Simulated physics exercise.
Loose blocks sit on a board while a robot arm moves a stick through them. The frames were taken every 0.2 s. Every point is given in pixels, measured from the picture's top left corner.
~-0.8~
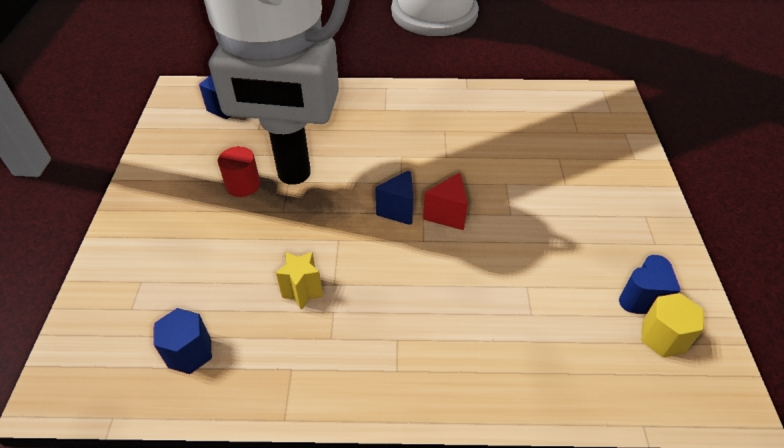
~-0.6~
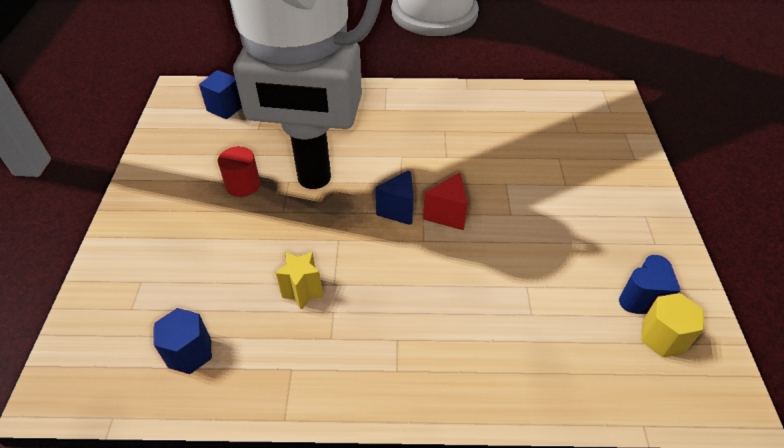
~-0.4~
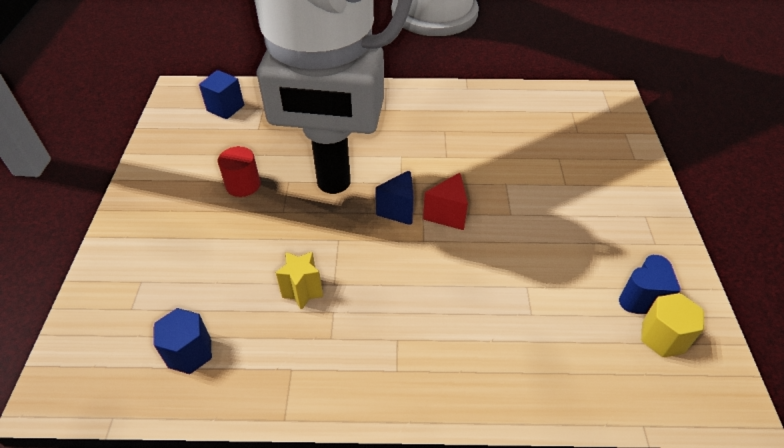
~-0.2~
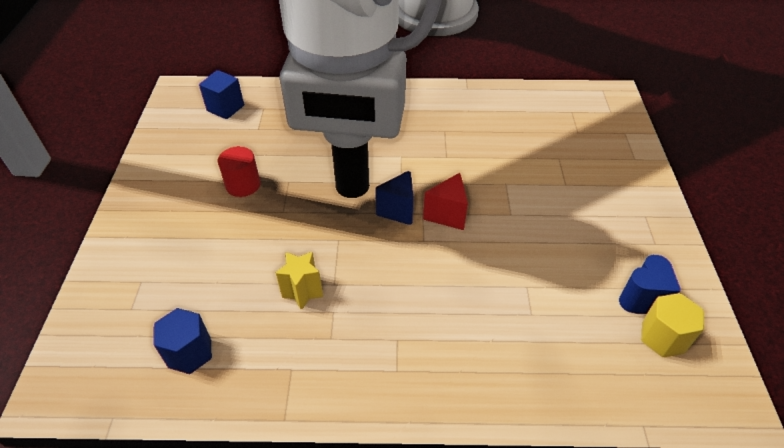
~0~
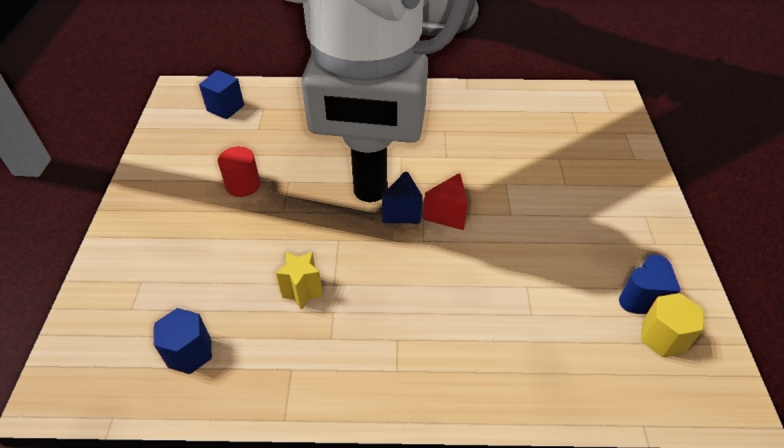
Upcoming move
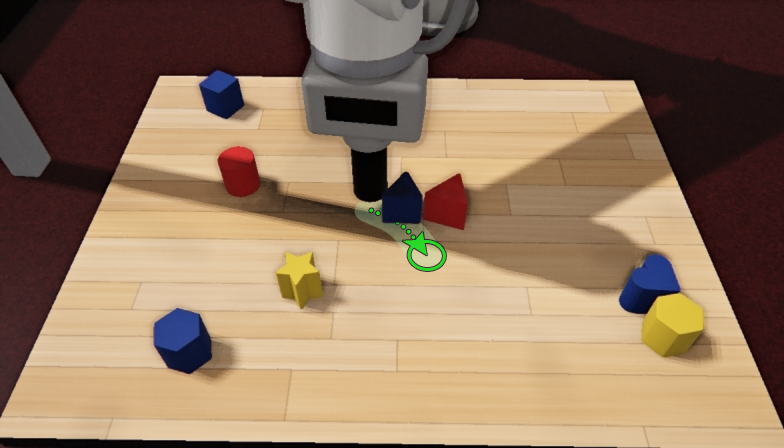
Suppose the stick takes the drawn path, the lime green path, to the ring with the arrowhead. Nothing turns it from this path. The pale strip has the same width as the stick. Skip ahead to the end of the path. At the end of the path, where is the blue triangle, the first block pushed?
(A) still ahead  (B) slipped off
B: Slipped off.
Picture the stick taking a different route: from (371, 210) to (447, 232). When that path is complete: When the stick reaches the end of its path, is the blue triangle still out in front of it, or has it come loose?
My prediction: In front.
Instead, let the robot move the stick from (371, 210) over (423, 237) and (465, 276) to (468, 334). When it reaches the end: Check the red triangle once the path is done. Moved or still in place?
The red triangle moves.
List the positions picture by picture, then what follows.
Stick tip (294, 174); block tops, blue triangle (399, 185); red triangle (451, 189), in the first frame.
Stick (315, 178); blocks unchanged, in the second frame.
Stick (334, 182); blocks unchanged, in the third frame.
Stick (353, 187); blocks unchanged, in the fourth frame.
Stick (371, 191); blue triangle (403, 187); red triangle (451, 189), in the fifth frame.
Path on the board, from (371, 210) via (394, 221) and (412, 236), ending at (427, 255).
On the path given first. Halfway along, stick (405, 208); blue triangle (437, 203), turned 20° anticlockwise; red triangle (471, 189), turned 40° anticlockwise.
At the end, stick (428, 236); blue triangle (455, 217), turned 70° anticlockwise; red triangle (474, 188), turned 55° anticlockwise.
